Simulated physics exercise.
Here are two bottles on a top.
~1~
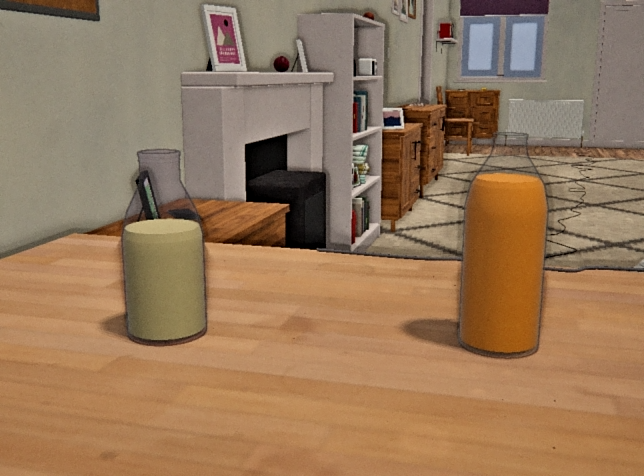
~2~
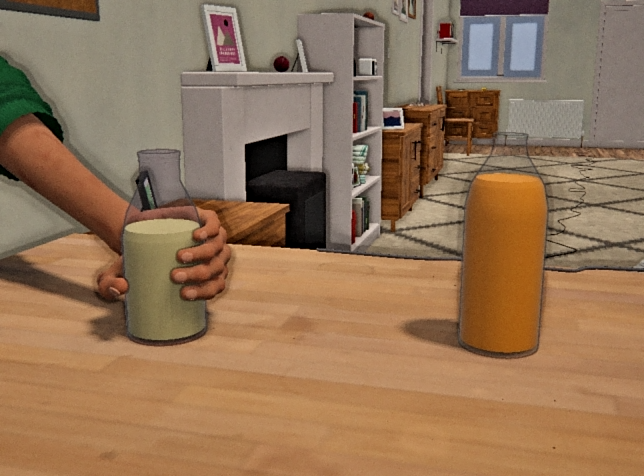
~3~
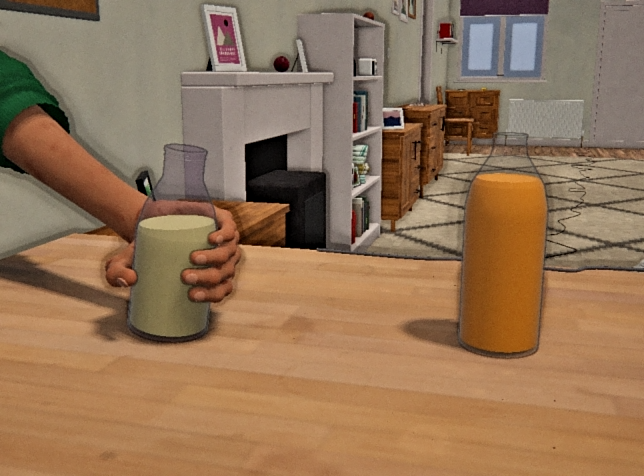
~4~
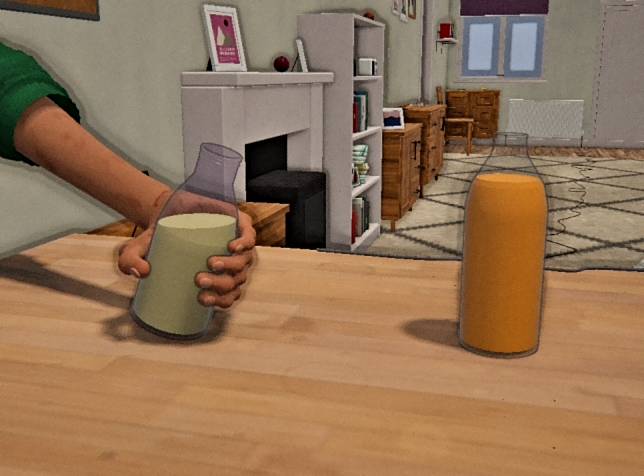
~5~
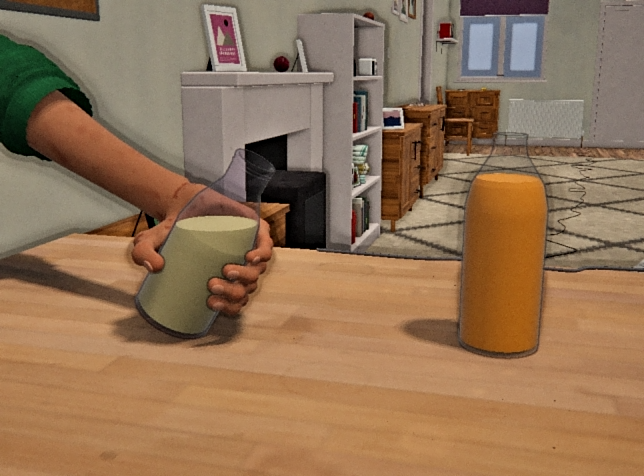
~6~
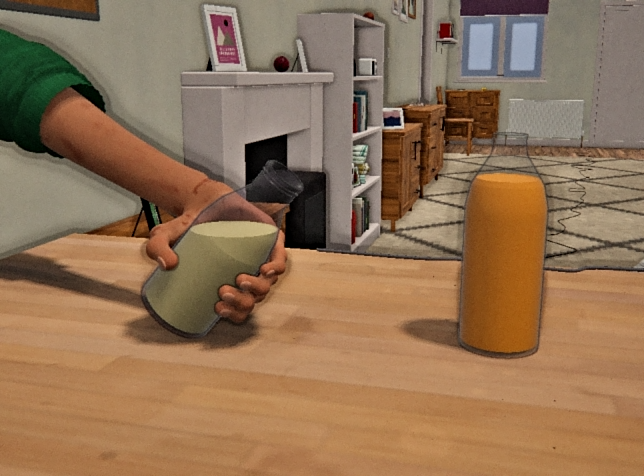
At first, two open bottles stand upright on a wooden top, pale green liquid in the left one and orange in the right. Then a hand in a green sleeve reaches in from the left, grips the left bottle and tilts it steadily to the right, while the orange one stays still.
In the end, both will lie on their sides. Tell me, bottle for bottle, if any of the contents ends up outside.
Left bottle - contents end up outside, right bottle - contents end up outside.
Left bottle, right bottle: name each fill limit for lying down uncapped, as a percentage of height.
Roughly 18 % and 24 %.
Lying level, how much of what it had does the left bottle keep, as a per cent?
It keeps about 30 per cent of what it had.
Shortly, the left bottle is nearly down; left bottle, no leak.
Then, the left bottle lies flat; left bottle, it leaks.
At the finish, both lie flat; left bottle, it leaks; right bottle, it leaks.
